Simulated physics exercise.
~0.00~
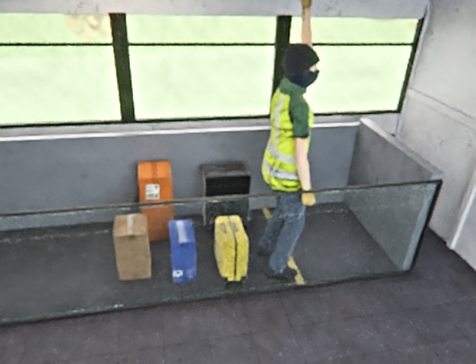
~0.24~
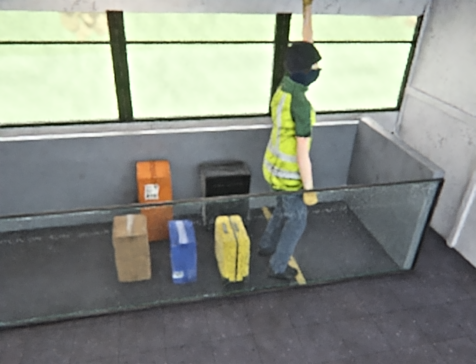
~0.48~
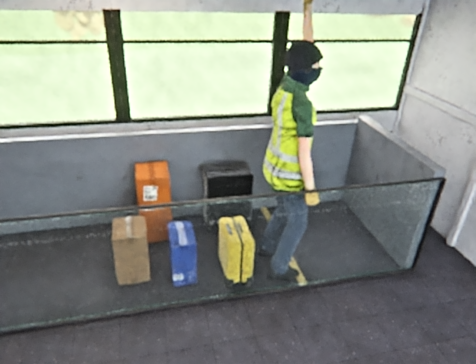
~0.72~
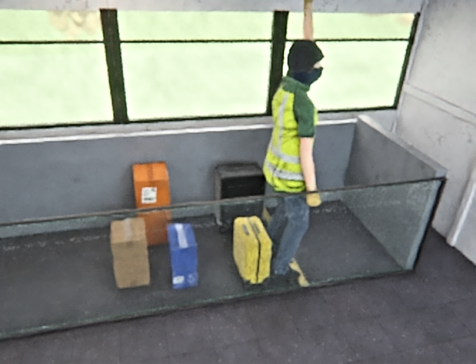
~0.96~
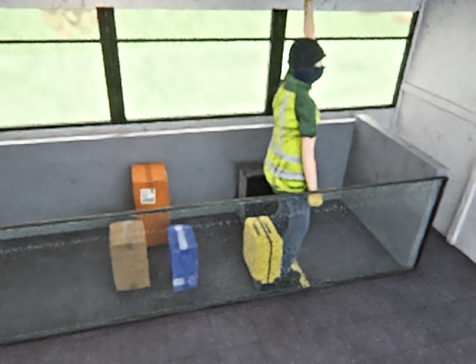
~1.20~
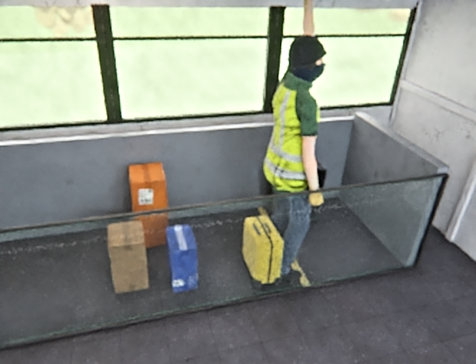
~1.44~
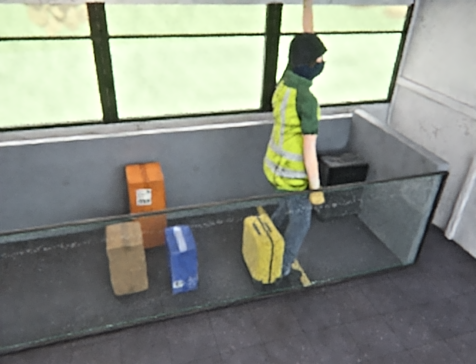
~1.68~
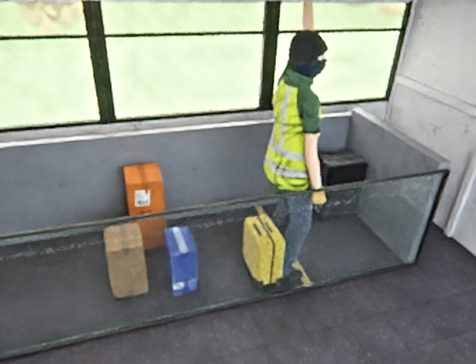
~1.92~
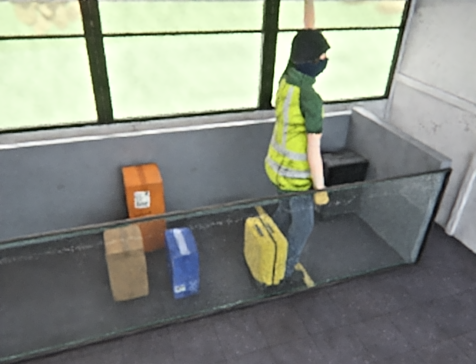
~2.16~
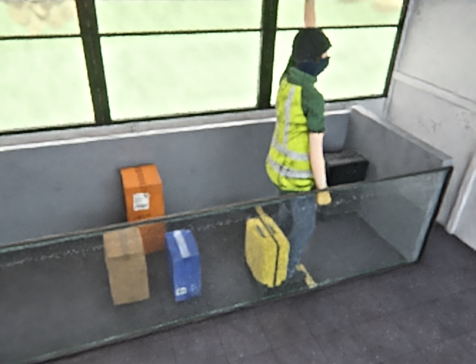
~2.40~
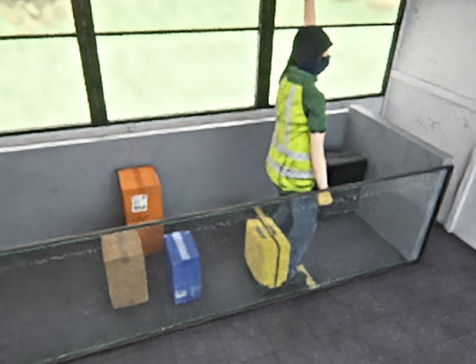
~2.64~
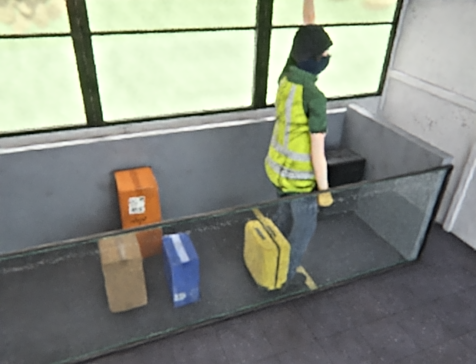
A masked passenger stands braced as black and yellow cases roll right, only black crossing the line.
